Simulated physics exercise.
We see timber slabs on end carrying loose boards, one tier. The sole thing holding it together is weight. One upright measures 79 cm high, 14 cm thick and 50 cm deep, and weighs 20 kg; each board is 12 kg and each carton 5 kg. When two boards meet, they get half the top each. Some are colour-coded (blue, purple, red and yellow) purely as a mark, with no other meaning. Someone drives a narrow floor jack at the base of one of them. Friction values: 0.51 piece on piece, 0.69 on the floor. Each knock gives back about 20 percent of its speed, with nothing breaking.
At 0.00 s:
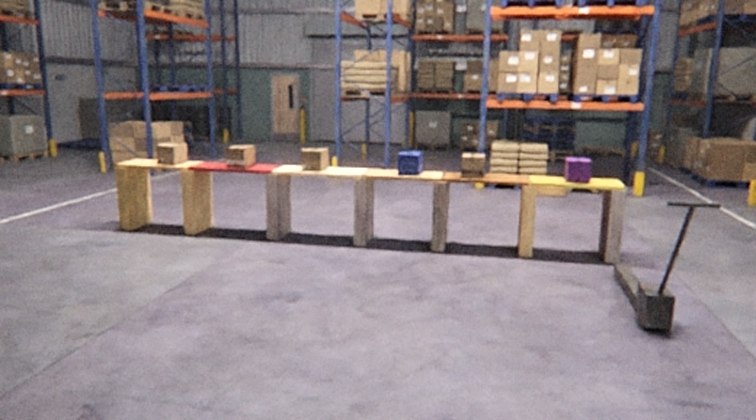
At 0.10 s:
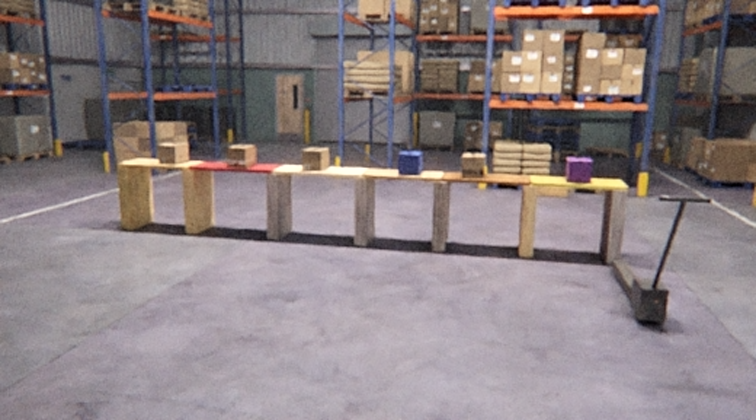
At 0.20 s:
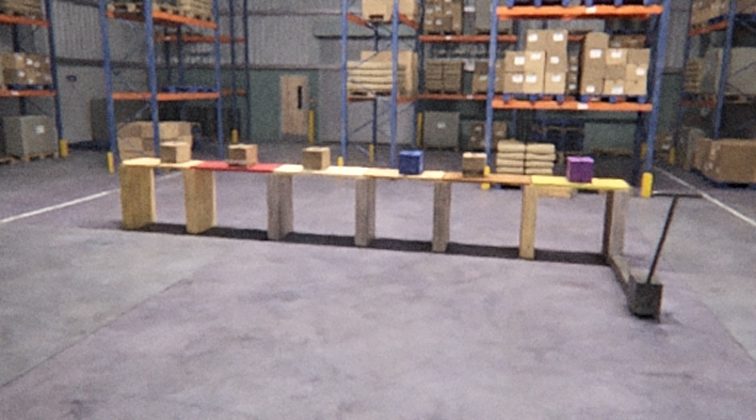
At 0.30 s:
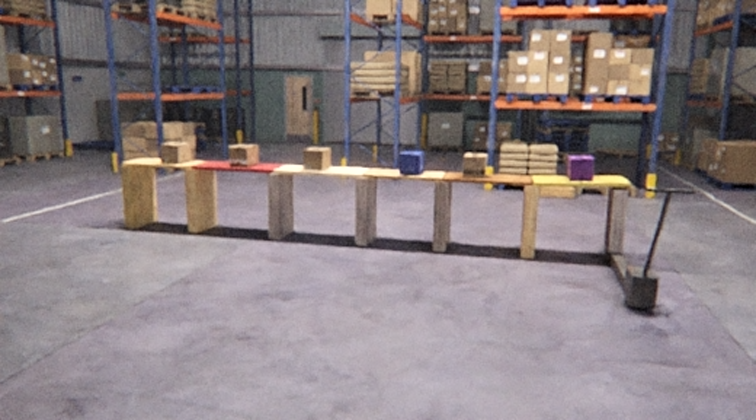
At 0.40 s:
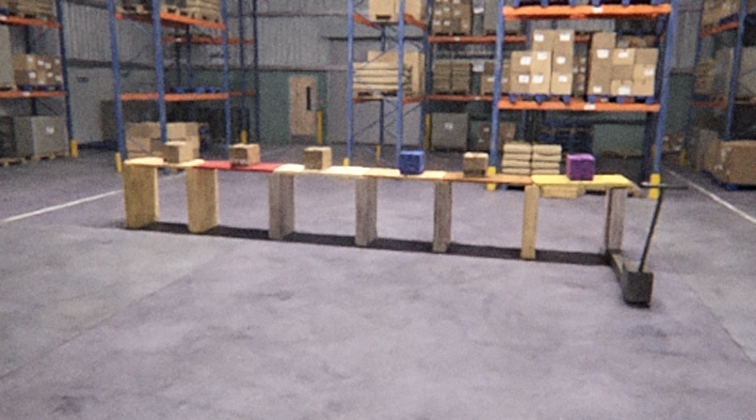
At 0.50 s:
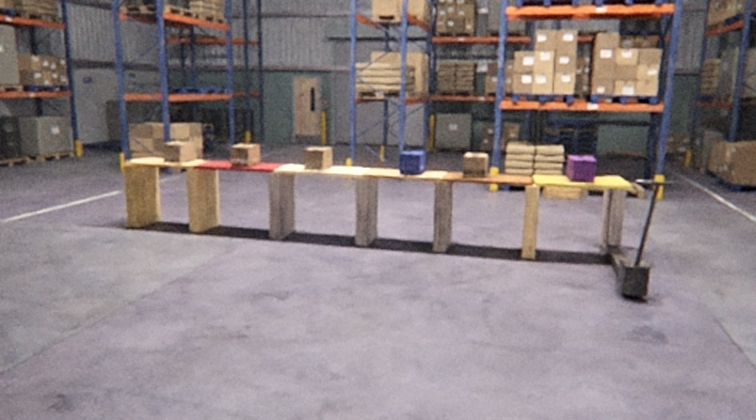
The footage shows a dark, long-handled jack sliding away from the viewer into the base of the right-end upright beneath a row of boards and cartons; the upright tilts slightly, and the yellow board and purple carton above shift a little.
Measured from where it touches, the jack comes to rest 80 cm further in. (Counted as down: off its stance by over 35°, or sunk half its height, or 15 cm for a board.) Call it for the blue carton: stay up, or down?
Not down.
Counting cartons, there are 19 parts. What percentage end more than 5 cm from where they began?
The share is 15 per cent.
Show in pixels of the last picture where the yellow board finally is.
At about (579, 226).
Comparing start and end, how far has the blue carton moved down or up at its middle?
Looks like it winds up about 0 centimetres lower.
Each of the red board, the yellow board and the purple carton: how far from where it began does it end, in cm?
I'd estimate red at 0 cm, yellow at 60 cm and purple at 80 cm.
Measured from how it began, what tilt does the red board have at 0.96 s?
About 0 degrees.
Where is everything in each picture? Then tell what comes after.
In the first picture (pixels give the middle of a visible side; the camera moves round a little), jack tip (629, 269) 41 cm short; blue carton (408, 165); red board (229, 170); yellow board (578, 186); none has stirred.
The second picture shows jack tip (626, 265) 25 cm short; blue carton (408, 165).
The third picture shows jack tip (625, 261) 8 cm short; blue carton (409, 165).
The fourth picture shows jack tip (623, 257) 8 cm in; blue carton (409, 165); purple carton (582, 170) 26 mm from its place; steepest lean 5°, the upright at (618, 227); movement in 3 of them.
The fifth picture shows jack tip (622, 253) 25 cm in; blue carton (410, 165); purple carton (582, 170) 46 mm from its place; steepest lean 7°, the upright at (617, 225); movement in 3 of them.
The sixth picture shows jack tip (620, 250) 41 cm in; blue carton (410, 165); yellow board (584, 186) 7 cm from its place; purple carton (584, 171) 7 cm from its place; steepest lean 4°, the upright at (616, 221); movement in 3 of them.
After 0.64 s, none of the 19 pieces down, 3 disturbed; blue carton unmoved; purple carton 14 cm from its place.
After 0.96 s, 2 of the 19 pieces down; blue carton unmoved; purple carton 74° from how it stood, 22 cm lower.
After 1.46 s, 2 of the 19 pieces down; blue carton unmoved; purple carton on its side.
In the end (4.9 s), 2 of the 19 pieces down; blue carton unmoved; yellow board on its side; purple carton on its side. From the last view, middles, blue carton near (412, 163), yellow board near (579, 226).
